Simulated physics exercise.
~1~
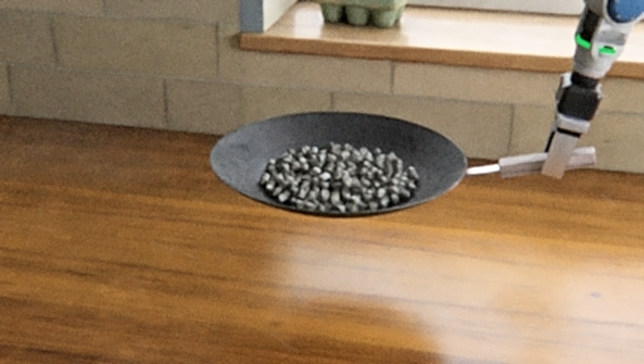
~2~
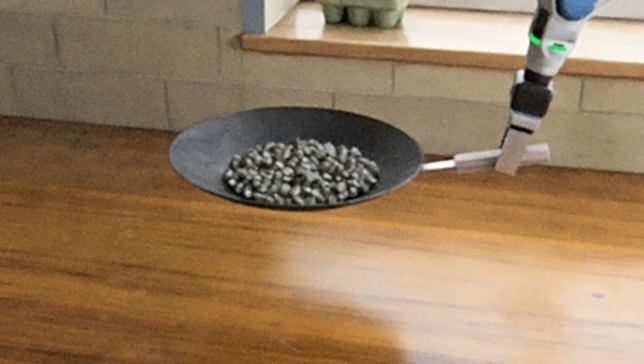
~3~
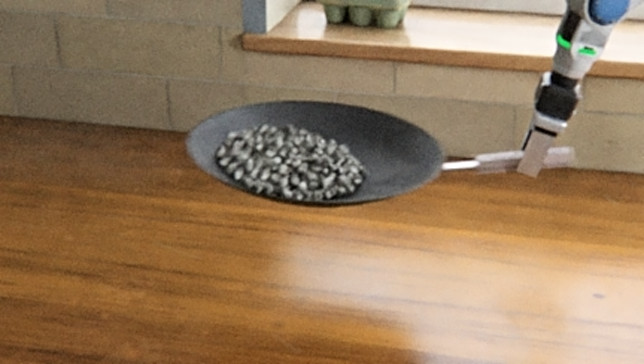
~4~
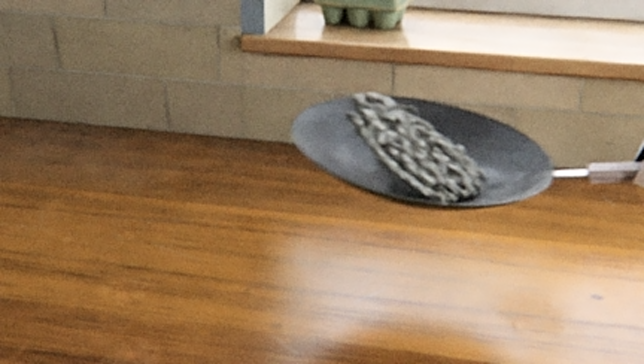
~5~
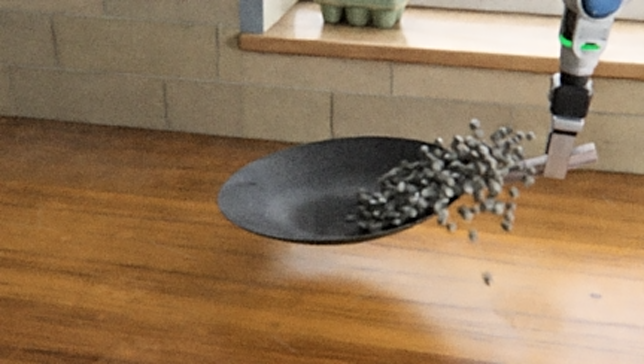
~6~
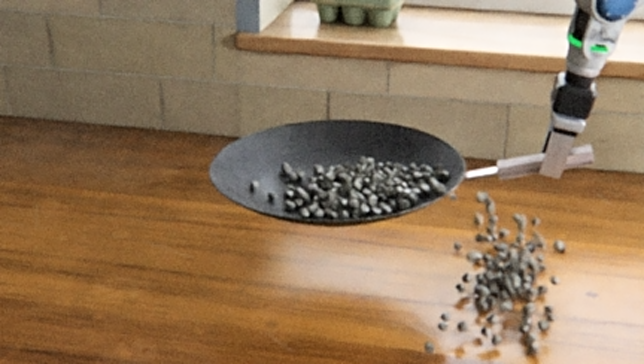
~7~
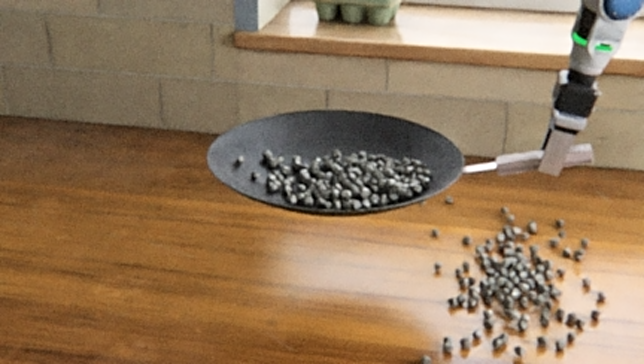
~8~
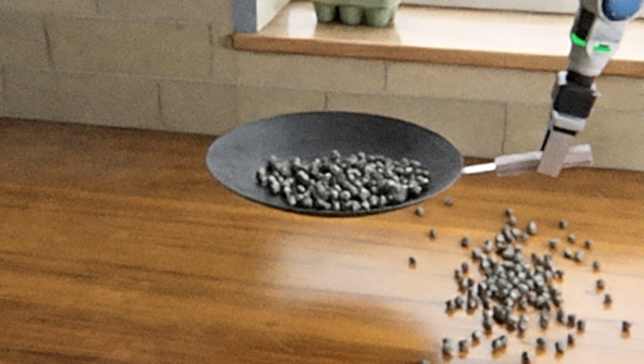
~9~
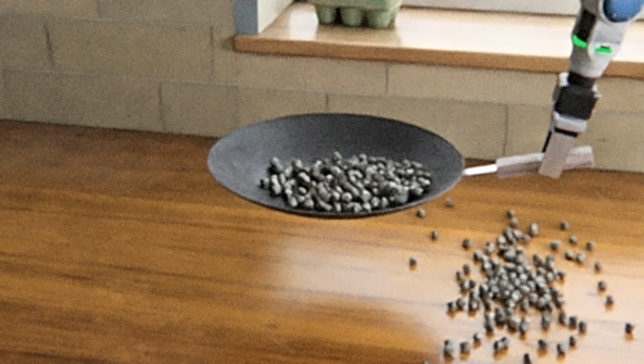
A dark wok heaped with small grey pebbles hangs above a glossy brown wooden counter, gripped by its handle by a robot arm at the upper right. The slightly swaying view looks down towards a pale brick wall and a window sill holding a green container. The arm moves the wok left, then swings it right, and the pebbles bunch into a slanting ridge. As the wok jerks back left and tips, many fly over its handle side and scatter on the counter. The wok levels and stills, keeping most of its pebbles, with a loose pile lying below at the right.
